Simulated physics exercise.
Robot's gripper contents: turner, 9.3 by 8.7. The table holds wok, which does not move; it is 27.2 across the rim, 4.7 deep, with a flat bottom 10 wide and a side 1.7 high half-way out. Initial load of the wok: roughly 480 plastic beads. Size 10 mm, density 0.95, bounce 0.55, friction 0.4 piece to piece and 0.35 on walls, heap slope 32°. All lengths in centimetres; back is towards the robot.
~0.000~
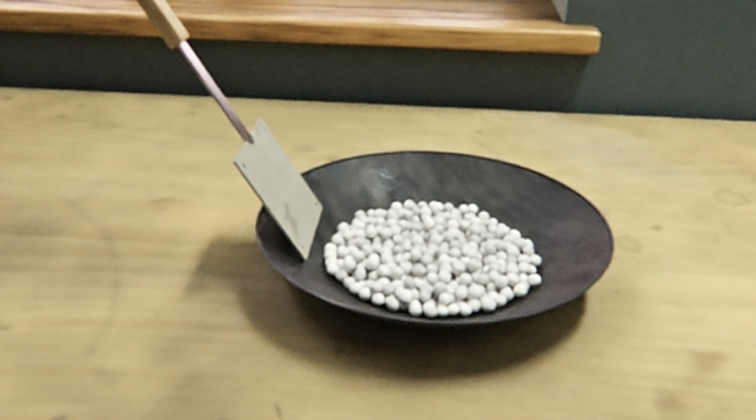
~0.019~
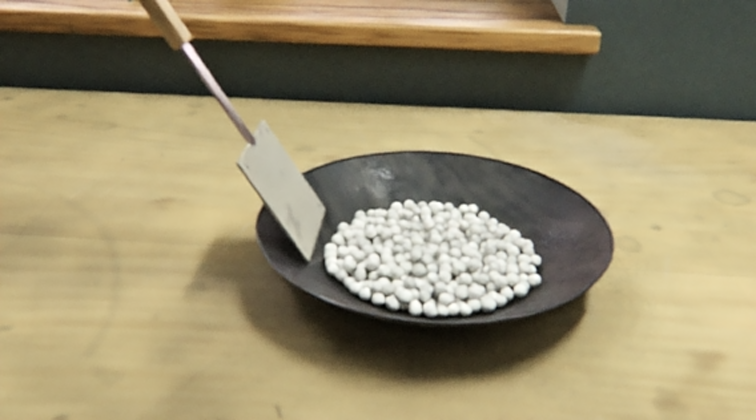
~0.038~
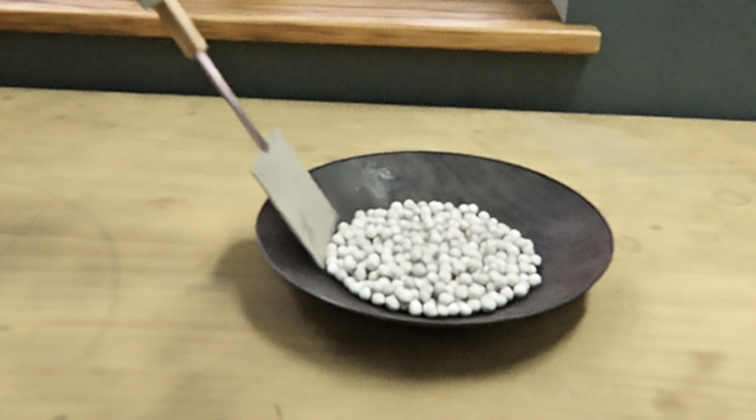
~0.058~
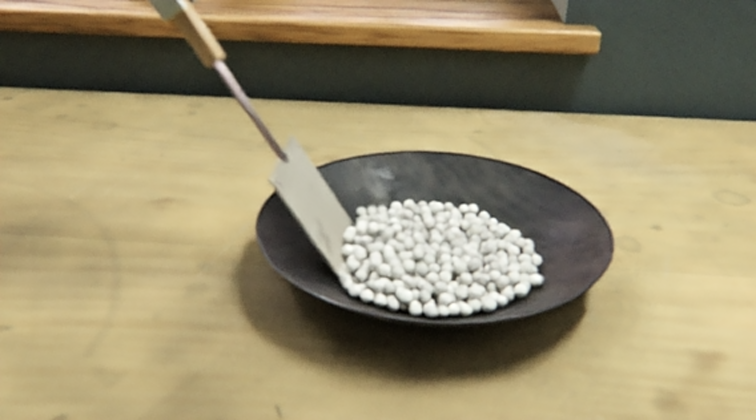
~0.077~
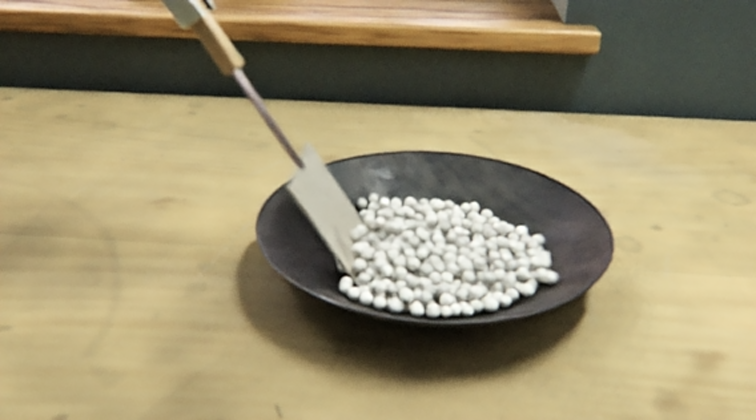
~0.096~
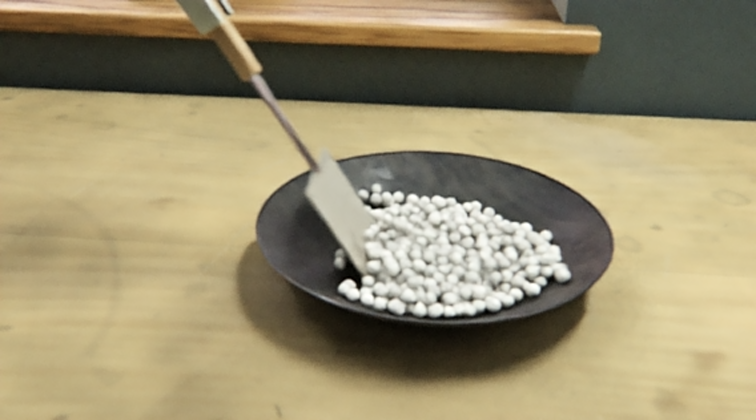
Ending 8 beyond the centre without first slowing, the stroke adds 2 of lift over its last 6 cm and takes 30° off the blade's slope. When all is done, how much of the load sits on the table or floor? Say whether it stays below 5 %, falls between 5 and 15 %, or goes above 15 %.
It falls between 5 and 15 %.
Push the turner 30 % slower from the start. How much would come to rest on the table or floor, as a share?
Roughly 0 per cent, I'd say.
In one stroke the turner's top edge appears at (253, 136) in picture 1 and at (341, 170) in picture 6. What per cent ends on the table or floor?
Some 20 per cent.
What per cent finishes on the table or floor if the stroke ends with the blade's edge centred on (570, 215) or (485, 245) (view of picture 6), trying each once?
First try roughly 35 percent, second roughly 0 percent.
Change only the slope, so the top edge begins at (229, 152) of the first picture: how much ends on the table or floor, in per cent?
I'd estimate close to 15 per cent.
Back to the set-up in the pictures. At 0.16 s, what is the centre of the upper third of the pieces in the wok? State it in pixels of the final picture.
Roughly at (501, 250).
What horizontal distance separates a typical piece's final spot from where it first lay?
The value is roughly 5 cm.
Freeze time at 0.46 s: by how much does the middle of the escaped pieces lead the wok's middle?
The distance is around 16 cm.
By 0.16 s, sloping 58°, highest piece 5 above the table; 477 in the wok.
By 0.23 s, sloping 46°, highest piece 6 above the table; 475 in the wok, 2 on the blade or in flight.
By 0.46 s, sloping 28°, highest piece 6 above the table; 432 in the wok, 42 on the table or floor, 3 on the blade or in flight.
By 1.51 s, sloping 28°, highest piece 5 above the table; 431 in the wok, 46 on the table or floor.
Final count, 431 in the wok, 46 on the table or floor. That is 10 % on the table or floor.
